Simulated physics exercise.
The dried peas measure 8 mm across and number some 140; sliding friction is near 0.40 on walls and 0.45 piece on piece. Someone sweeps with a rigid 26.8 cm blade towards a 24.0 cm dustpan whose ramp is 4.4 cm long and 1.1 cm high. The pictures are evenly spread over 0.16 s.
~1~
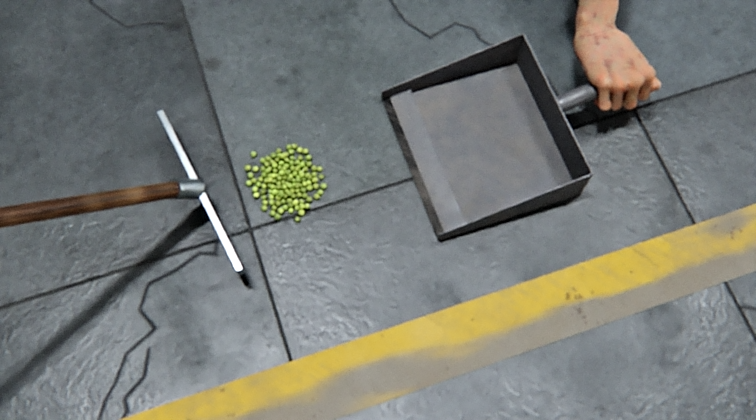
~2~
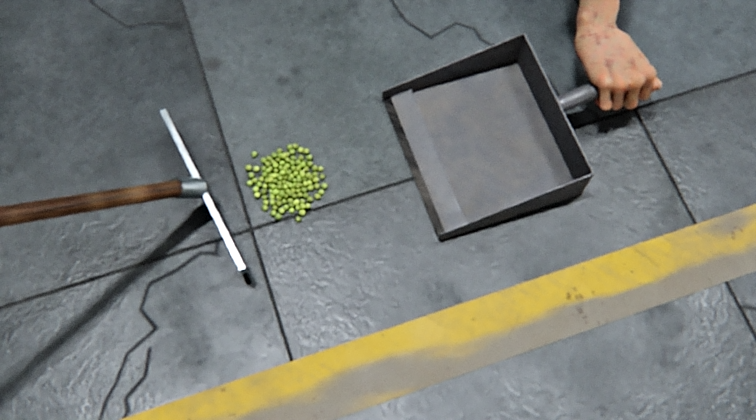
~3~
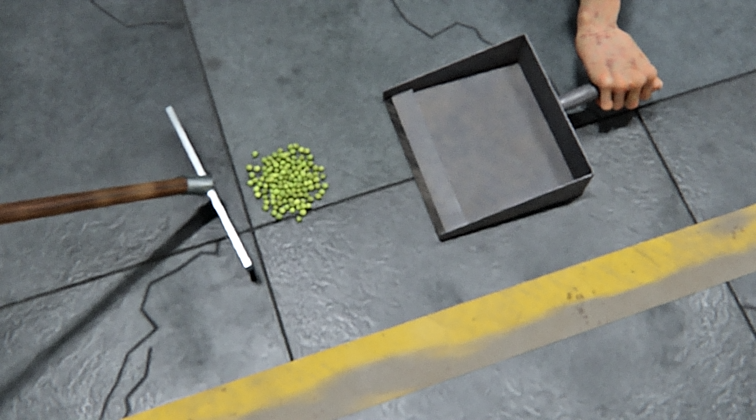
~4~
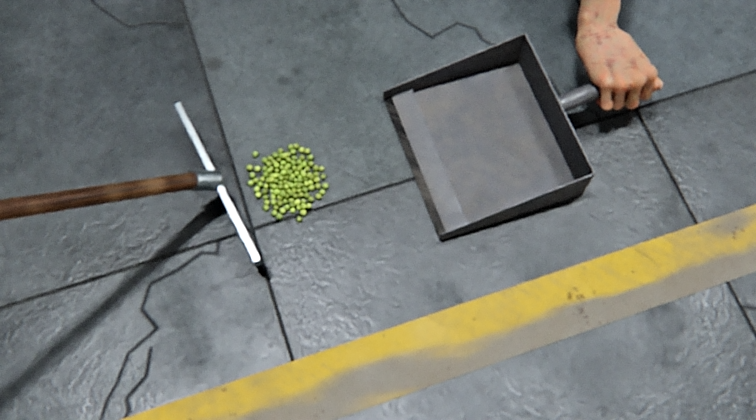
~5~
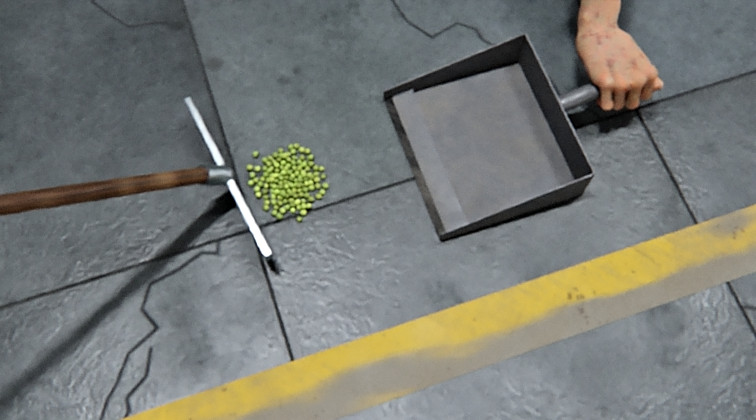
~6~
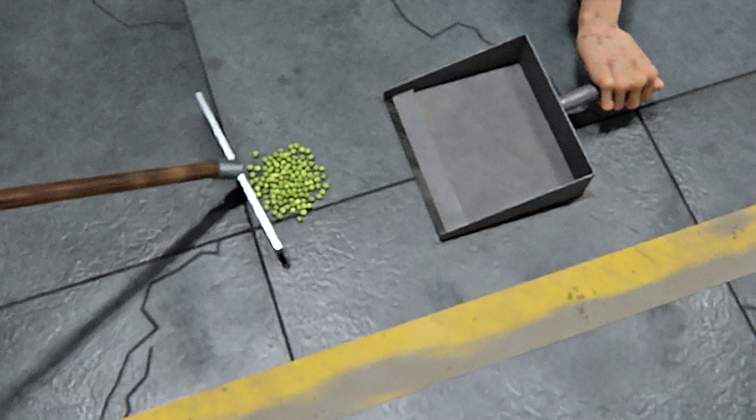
We see a wooden-handled tool with a thin, rigid blade slide slowly rightward across dark stone tiles until it is beside a small pile of green peas, while a hand holds a grey dustpan still on the right.
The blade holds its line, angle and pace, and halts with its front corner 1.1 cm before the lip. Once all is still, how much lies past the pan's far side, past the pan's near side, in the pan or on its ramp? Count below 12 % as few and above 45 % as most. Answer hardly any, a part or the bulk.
Past the pan's far side: A part; past the pan's near side: Hardly any; in the pan or on its ramp: A part.
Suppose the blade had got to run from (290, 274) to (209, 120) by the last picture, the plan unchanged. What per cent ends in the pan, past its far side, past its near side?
Pan 5, far 10, near 0.
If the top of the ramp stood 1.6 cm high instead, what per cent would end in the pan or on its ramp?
It would be near 20 per cent.
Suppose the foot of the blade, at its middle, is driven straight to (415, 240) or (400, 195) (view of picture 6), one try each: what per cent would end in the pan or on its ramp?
About 0 and 5 per cent.
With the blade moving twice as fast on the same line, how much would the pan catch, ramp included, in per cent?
Then about 30 per cent.
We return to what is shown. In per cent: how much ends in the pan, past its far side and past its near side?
Far side 25, near side 0, pan 25.
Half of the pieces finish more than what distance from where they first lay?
About 18 cm.
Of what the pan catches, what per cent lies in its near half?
Roughly 10 per cent.
Then, 0.22 s after the last picture, middle of the blade 14 cm from the lip; 0 % over the lip, far side 5 %, near side 0 %.
Then, 0.36 s after the last picture, middle of the blade 7 cm from the lip; 0 % over the lip, far side 15 %, near side 0 %.
Then, 0.64 s after the last picture, middle of the blade 3 cm from the lip; 25 % over the lip, far side 25 %, near side 0 %.
In the end, far side 25 %, near side 0 %, pan 25 %, in front of the lip or behind the blade 50 %.
